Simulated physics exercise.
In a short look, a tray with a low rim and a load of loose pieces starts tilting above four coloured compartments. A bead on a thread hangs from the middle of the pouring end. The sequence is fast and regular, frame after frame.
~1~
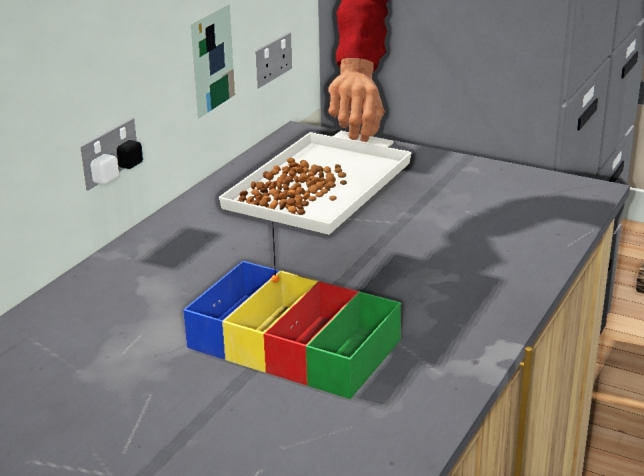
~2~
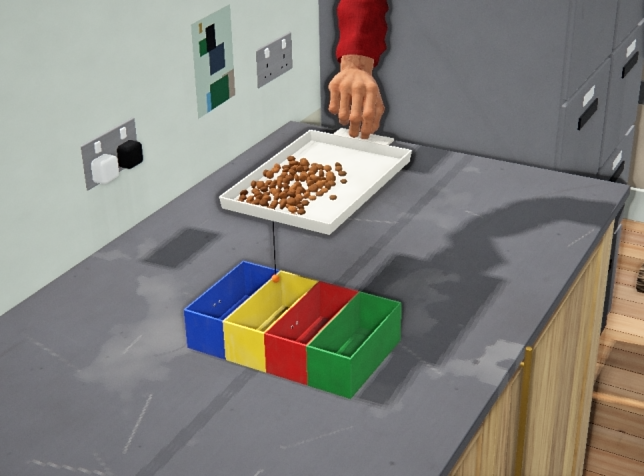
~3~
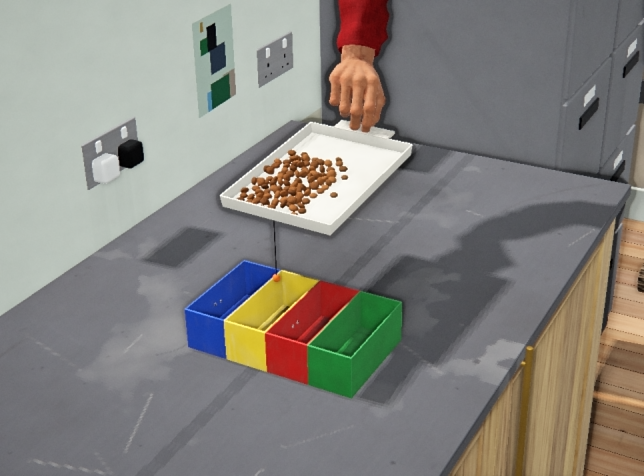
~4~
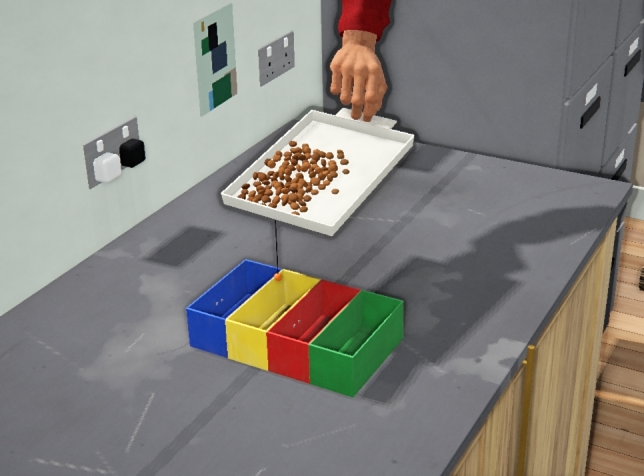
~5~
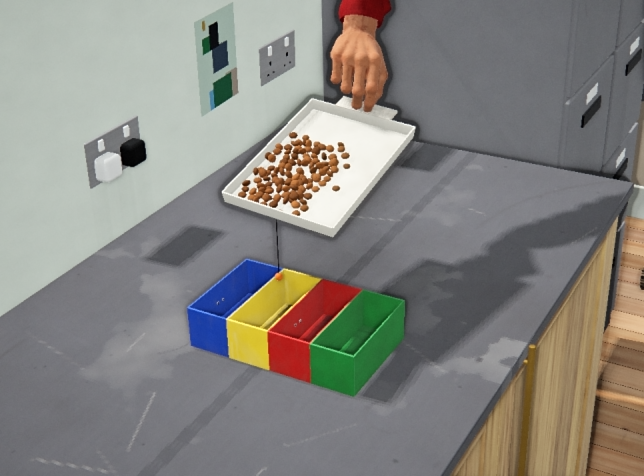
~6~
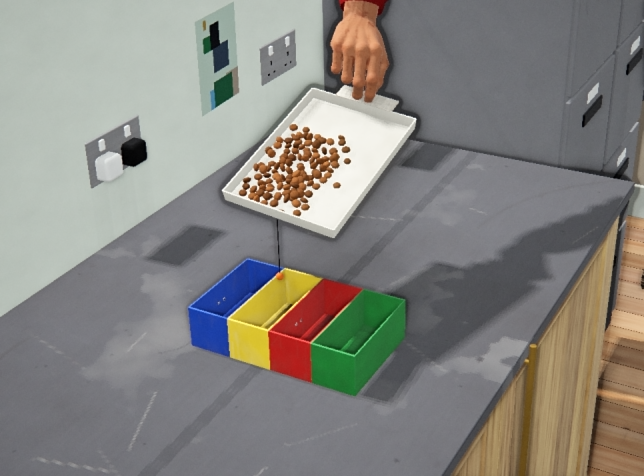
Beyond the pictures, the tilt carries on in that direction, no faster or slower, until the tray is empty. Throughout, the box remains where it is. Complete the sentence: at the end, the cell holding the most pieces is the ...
... Red cell.
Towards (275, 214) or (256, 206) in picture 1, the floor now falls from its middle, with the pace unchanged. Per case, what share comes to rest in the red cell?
You'd see roughly 10 per cent the first time and 0 per cent the second.
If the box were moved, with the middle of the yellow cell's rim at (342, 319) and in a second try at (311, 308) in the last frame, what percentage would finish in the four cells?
You'd get about 90 per cent first and about 100 per cent second.
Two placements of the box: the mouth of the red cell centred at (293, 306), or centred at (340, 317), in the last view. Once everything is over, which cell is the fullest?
The cell in red, then yellow.
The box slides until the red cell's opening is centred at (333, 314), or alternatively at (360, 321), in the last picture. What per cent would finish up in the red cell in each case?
60 and 10 %.
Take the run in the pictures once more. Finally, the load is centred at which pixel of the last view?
(315, 341).
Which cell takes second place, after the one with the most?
Ranked second: The yellow cell.
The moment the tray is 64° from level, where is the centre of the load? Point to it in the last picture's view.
In the last view, the load is centred near (303, 210).
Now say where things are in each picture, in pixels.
In the first picture, corners of the pouring end (221, 197) and (329, 222), level; middle of the load (286, 188), bits of dog kibble; bead on its thread (276, 279); blue cell (205, 331); yellow cell (244, 343); red cell (286, 355); green cell (329, 368).
In the second picture, corners of the pouring end (222, 197) and (329, 223), level; middle of the load (286, 187).
In the third picture, corners of the pouring end (222, 195) and (330, 224), tipped barely, lowest at the right corner; middle of the load (287, 184).
In the fourth picture, corners of the pouring end (223, 193) and (331, 225), tipped a little, lowest at the right corner; middle of the load (288, 179).
In the fifth picture, corners of the pouring end (224, 192) and (332, 227), tipped a little, lowest at the right corner; middle of the load (289, 175).
In the sixth picture, corners of the pouring end (225, 190) and (333, 228), tipped clearly, lowest at the right corner; middle of the load (290, 171); blue cell (209, 328); yellow cell (249, 340); red cell (290, 353); green cell (333, 366).
Just after the last frame, tray tipped steeply; almost all on the tray; just a few falling or outside the box.
A moment on, tray tipped past a quarter turn; roughly a quarter on the tray; roughly half in the red cell; about a tenth in the yellow cell; about a tenth in the green cell; just a few in the blue cell; about a tenth falling or outside the box.
Further on, tray tipped past a quarter turn; roughly two thirds in the red cell; roughly a quarter in the yellow cell; about a tenth in the green cell; just a few in the blue cell; just a few falling or outside the box.
When it is over, tray tipped past a quarter turn; roughly two thirds in the red cell; roughly a quarter in the yellow cell; about a tenth in the green cell; just a few in the blue cell; just a few outside the box.
